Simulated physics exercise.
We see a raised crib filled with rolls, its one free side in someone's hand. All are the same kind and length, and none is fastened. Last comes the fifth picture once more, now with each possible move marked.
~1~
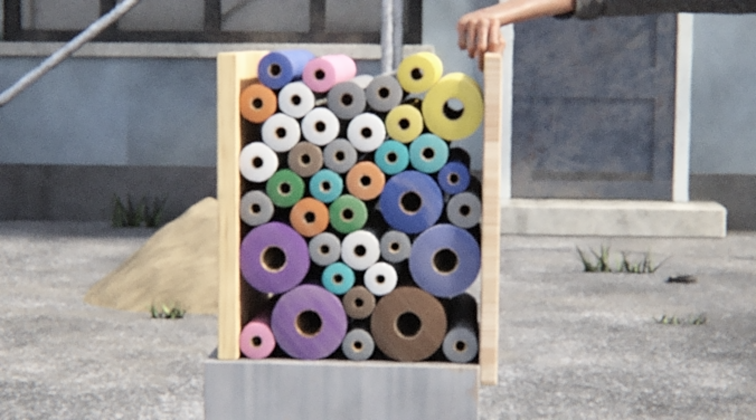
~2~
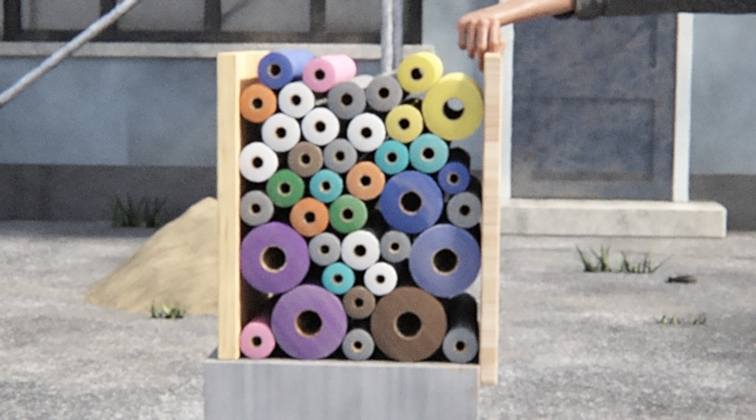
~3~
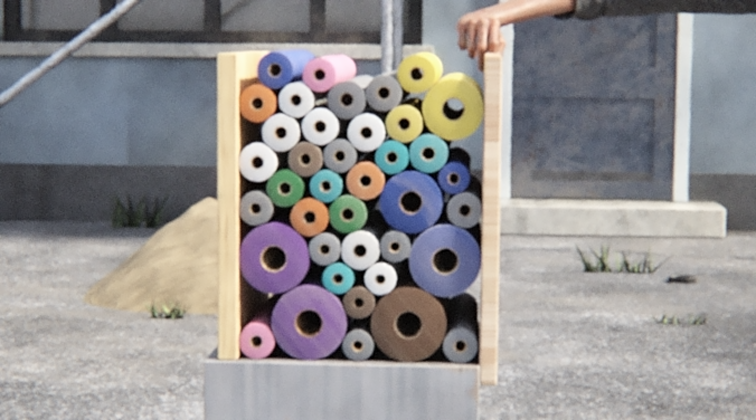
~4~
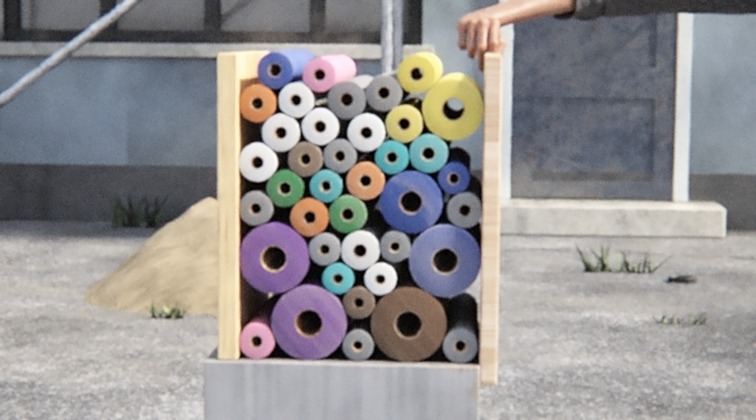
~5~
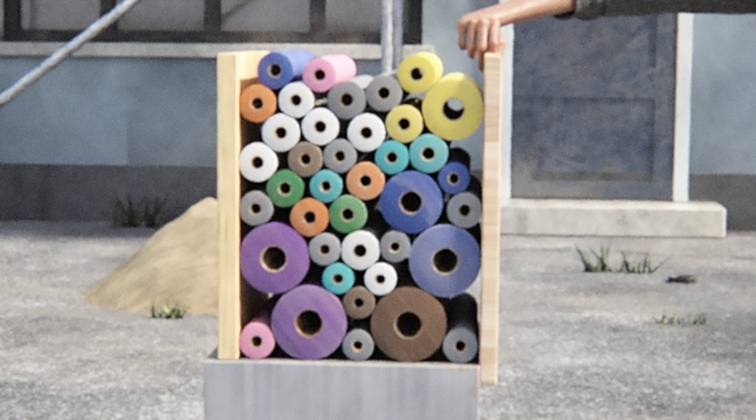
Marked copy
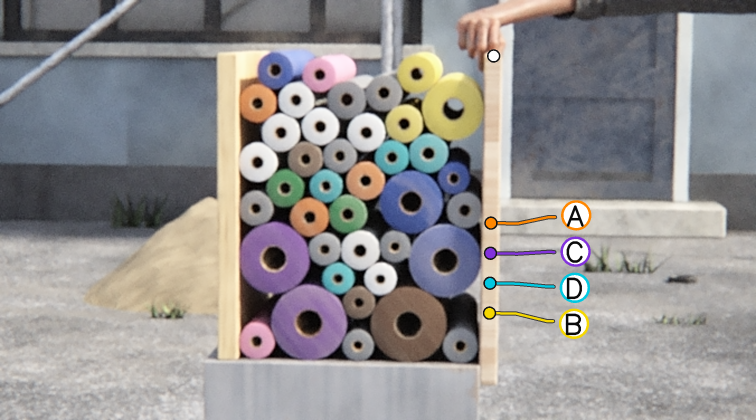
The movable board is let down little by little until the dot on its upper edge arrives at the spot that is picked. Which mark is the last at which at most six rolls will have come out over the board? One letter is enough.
Stop at A.
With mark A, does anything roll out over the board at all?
At A: Yes.
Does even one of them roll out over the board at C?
Yes, at C.
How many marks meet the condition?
One of them.
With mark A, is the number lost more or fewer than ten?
At A, fewer than ten.
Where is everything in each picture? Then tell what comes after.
The first frame shows a green roll (285, 189); a blue roll (445, 261); a blue roll (454, 178).
The second frame shows a blue roll (454, 178); a white roll (320, 127).
The third frame shows a grey roll (384, 93); side board (490, 206).
The fourth frame shows a pink roll (257, 341); a brown roll (359, 302).
The fifth frame shows a white roll (360, 251); a green roll (285, 189); a blue roll (445, 261).
On the copy, A at (491, 223); B at (489, 313); C at (490, 253); D at (490, 283); the white dot at (493, 56).
On A. First, top of the board (484, 128).
Then, top of the board (483, 210).
Finally, top of the board (483, 222), two out over the board.
By contrast, B more than six out over the board; C seven out over the board; D more than six out over the board.
